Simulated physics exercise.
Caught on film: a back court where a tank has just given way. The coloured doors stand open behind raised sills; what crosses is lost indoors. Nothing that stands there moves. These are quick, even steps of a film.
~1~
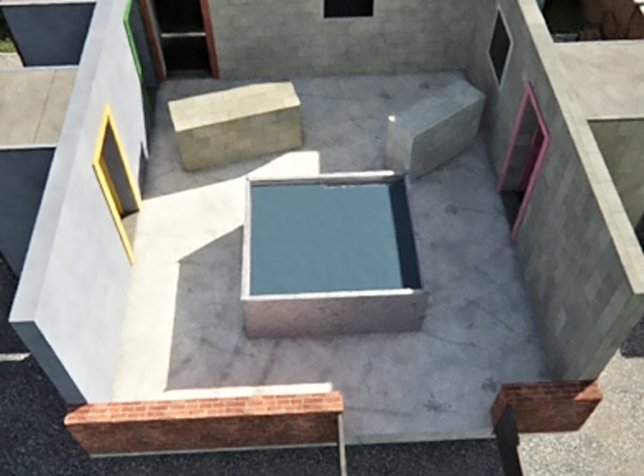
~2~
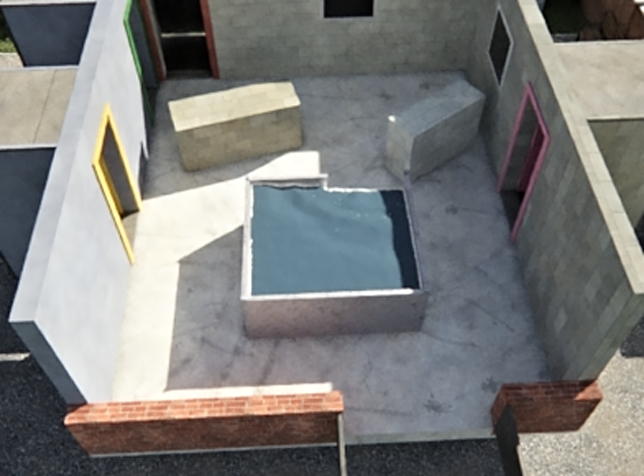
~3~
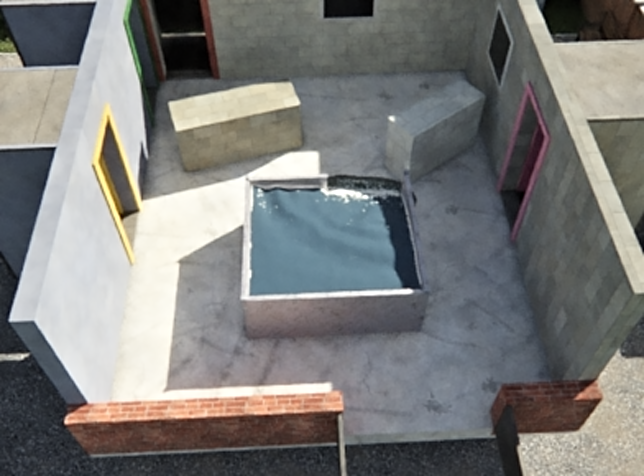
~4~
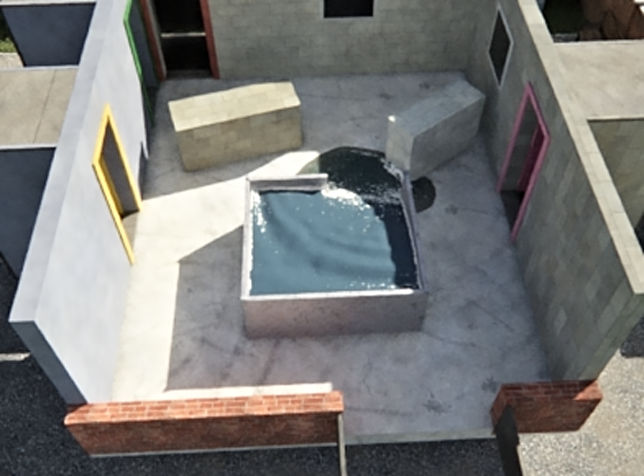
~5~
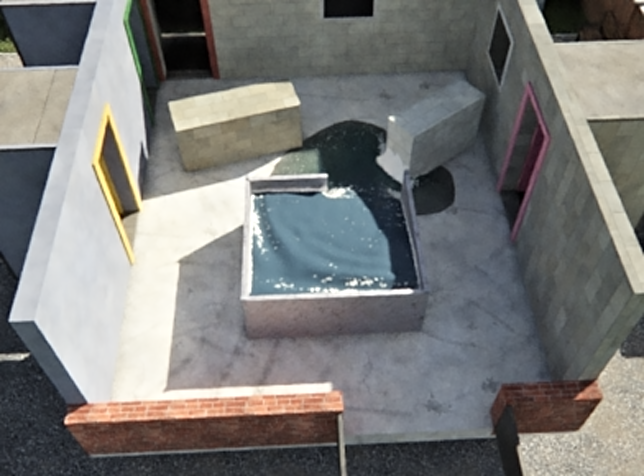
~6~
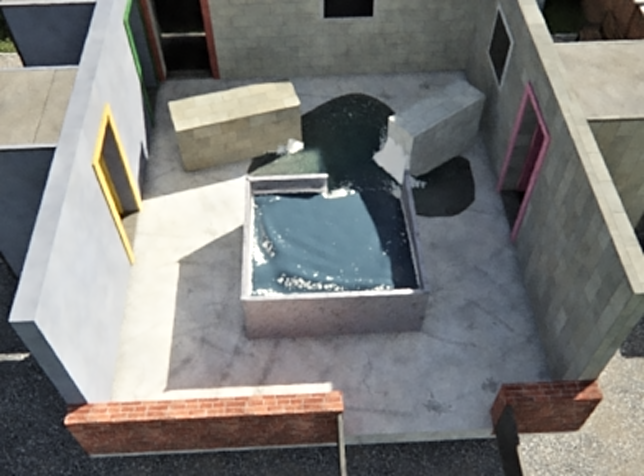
The video shows a square tank of still water in a walled court; its surface ripples, then water pours out on the far side and spreads darkly across the floor, between two pale blocks and around the right one.
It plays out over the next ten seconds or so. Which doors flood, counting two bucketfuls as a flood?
In the end: The yellow door lets in a lot; the green door lets in a lot; the red door lets in a lot; the pink door lets in a lot.
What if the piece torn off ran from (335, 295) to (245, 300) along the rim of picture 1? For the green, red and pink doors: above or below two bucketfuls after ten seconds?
In short: The green door holds; the red door is over; the pink door goes over.
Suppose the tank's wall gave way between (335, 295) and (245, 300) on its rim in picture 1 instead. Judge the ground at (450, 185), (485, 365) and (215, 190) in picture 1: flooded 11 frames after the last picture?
In turn: Dry, covered, dry.
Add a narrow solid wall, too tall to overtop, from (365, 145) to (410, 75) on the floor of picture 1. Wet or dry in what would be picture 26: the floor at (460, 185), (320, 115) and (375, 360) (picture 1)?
One after the other: Covered, wet, clear.
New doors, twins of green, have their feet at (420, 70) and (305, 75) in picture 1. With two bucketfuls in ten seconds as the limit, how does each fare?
In that order: Lets more in, takes more.
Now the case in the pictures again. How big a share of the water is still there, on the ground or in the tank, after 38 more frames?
Close to 88 %.
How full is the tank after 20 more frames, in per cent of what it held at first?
Some 38 per cent.
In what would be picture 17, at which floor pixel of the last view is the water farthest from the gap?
Around (160, 83).
A moment on, water covers 30 % of the floor; the yellow door not reached, the green door not reached, the red door not reached, the pink door wet at the sill, nothing in.
Next, water covers 45 % of the floor; the yellow door not reached, the green door wet at the sill, nothing in, the red door wet at the sill, nothing in, the pink door over two buckets in.
Then, water covers 65 % of the floor; the yellow door under two buckets in, the green door far over two buckets in, the red door under two buckets in, the pink door over two buckets in.
Later, water covers 90 % of the floor; the yellow door over two buckets in, the green door far over two buckets in, the red door over two buckets in, the pink door far over two buckets in.
In the end, water covers 100 % of the floor; the yellow door over two buckets in, the green door far over two buckets in, the red door far over two buckets in, the pink door far over two buckets in.
